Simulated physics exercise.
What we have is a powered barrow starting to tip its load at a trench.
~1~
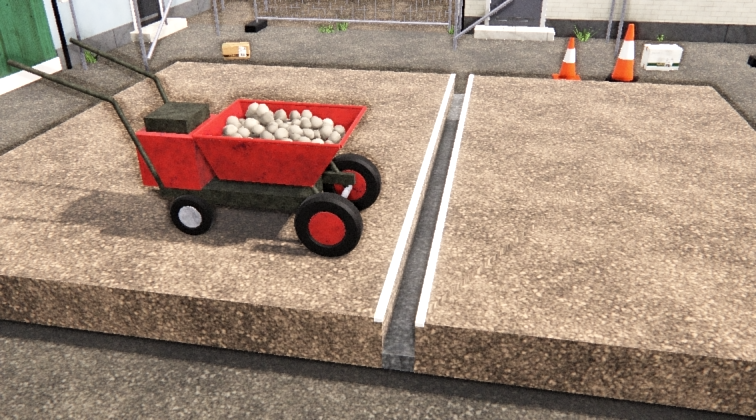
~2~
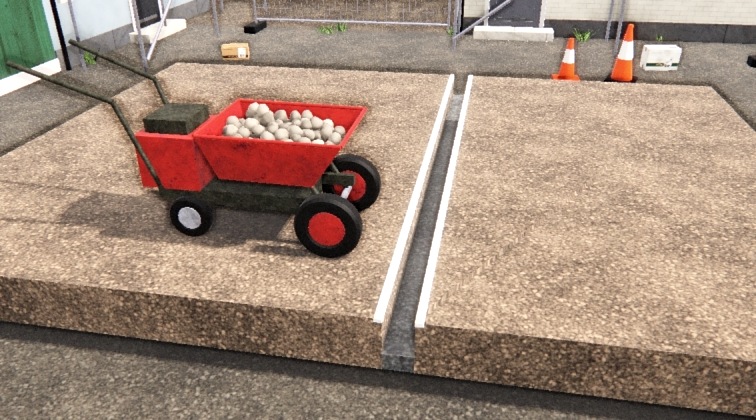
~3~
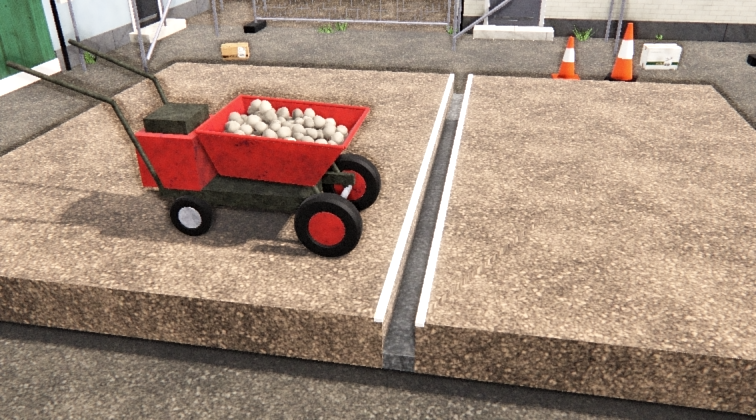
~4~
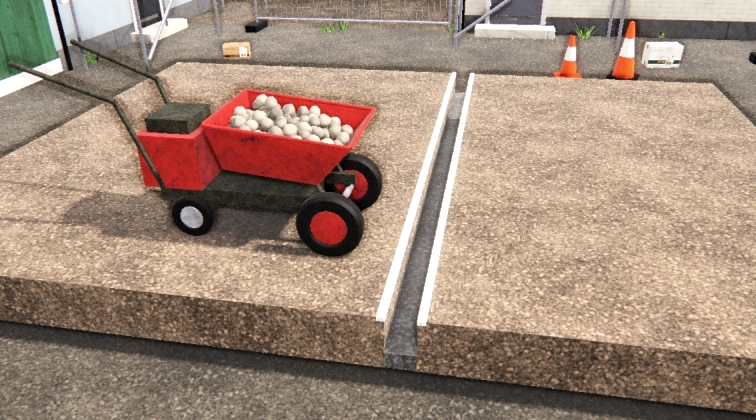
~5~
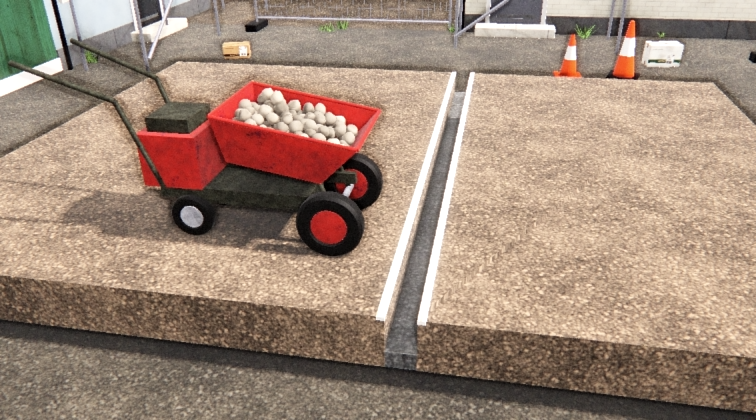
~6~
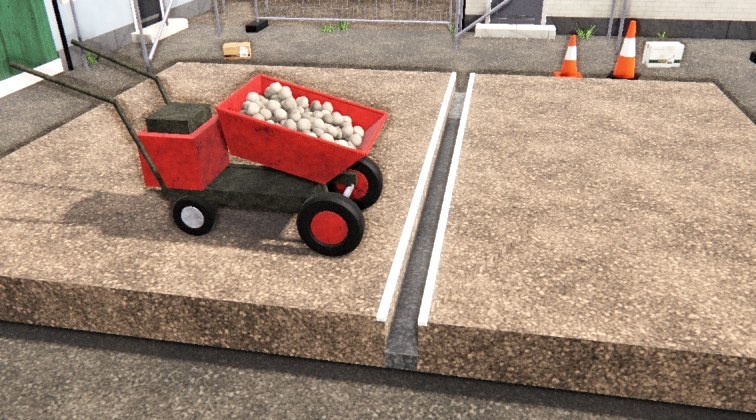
The clip shows a red powered barrow loaded with rounded, pale stones standing left of a narrow trench edged in white; its skip starts level, then gradually tilts forward to the right while the wheels stay in place.
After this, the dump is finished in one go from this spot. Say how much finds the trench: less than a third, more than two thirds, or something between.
Between the edges lies less than a third of the load.
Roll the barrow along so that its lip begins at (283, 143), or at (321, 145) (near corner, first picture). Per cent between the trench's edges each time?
Near 50 % and 50 %.
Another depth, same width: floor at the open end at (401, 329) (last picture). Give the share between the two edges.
Close to 10 per cent.
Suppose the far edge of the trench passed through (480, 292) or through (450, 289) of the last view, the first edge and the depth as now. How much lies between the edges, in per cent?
The first gives 90 %, the second 60 %.
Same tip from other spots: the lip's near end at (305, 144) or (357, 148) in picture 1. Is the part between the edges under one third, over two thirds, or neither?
One: The middle third. Two: Below one third.
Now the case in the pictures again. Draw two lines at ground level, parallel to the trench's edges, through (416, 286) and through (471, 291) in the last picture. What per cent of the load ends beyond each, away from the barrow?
First some 80, then 30 per cent.
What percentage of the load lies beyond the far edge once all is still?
Close to 75 per cent.
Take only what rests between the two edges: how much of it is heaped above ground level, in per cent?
Near 5 %.
Shortly afterwards, skip tipped steeply; the whole lot in the skip.
Next, skip tipped right over; the bulk in the skip; a little beyond it; a little falling.
Some moments later, skip tipped right over; near a quarter in the skip; a little in or heaped over the trench; near two thirds beyond it.
In the end, skip tipped right over; a little in the skip; a little in or heaped over the trench; the bulk beyond it.
